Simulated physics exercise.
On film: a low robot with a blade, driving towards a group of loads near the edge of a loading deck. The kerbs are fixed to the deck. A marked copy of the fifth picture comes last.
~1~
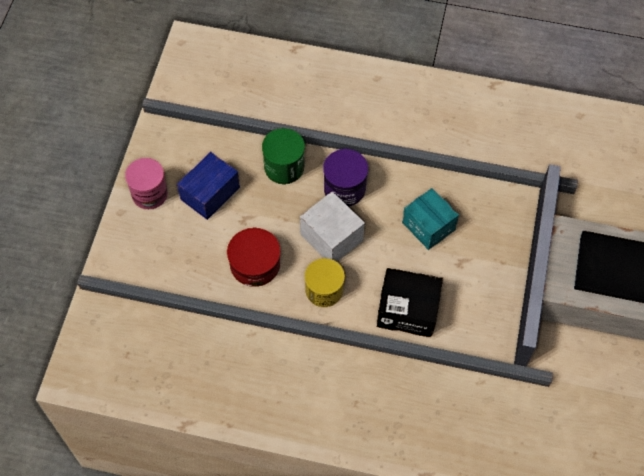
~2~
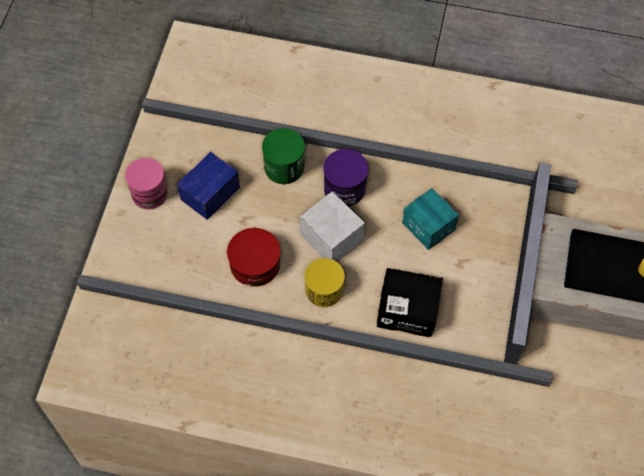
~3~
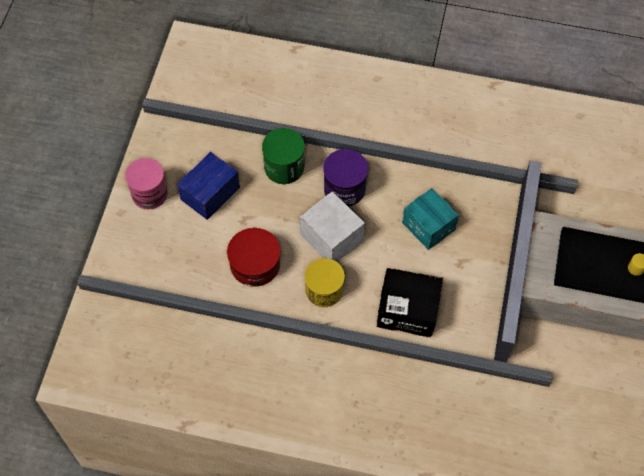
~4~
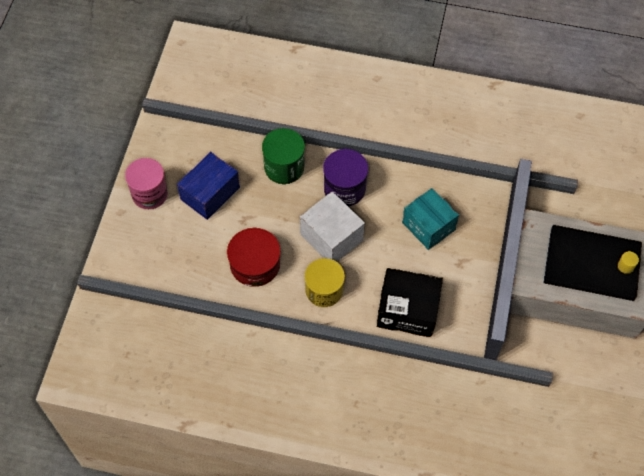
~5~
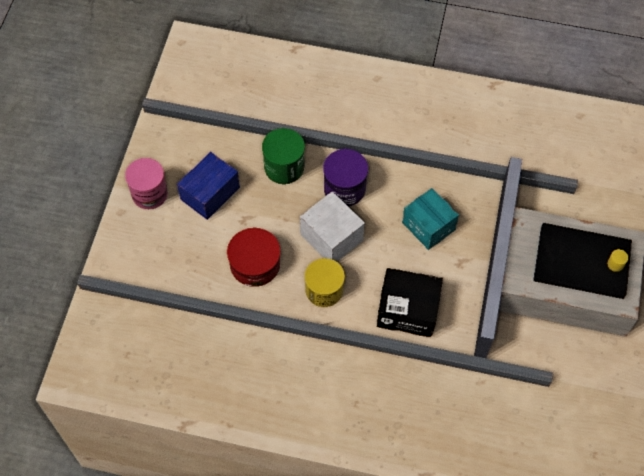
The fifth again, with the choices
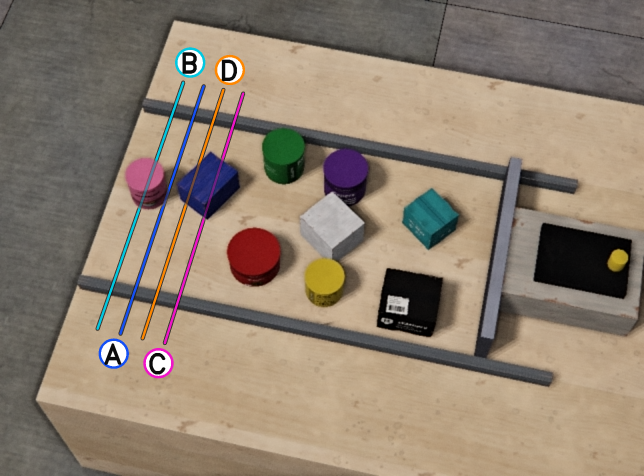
A low robot with a blade moves slowly left toward still, colourful pails and boxes.
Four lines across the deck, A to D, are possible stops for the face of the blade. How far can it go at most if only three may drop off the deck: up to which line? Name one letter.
D is the last line within the limit.
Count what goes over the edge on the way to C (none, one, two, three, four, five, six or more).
In all, one.
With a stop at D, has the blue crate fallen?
By then, no.
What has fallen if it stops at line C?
The pink pail goes over.
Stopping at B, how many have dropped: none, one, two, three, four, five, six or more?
Five.
On the marked copy, A at (165, 202); B at (143, 198); C at (206, 211); D at (185, 206).
Following D. Soon after the start, robot (459, 235); black parcel (338, 288); purple pail (335, 172).
Later, robot (344, 213); red pail (183, 230); yellow pail (176, 271).
In the end, robot (255, 195); pink pail over the edge; red pail (100, 210); one fallen.
As for the rest, A drops five; B drops five; C is within the limit but short.
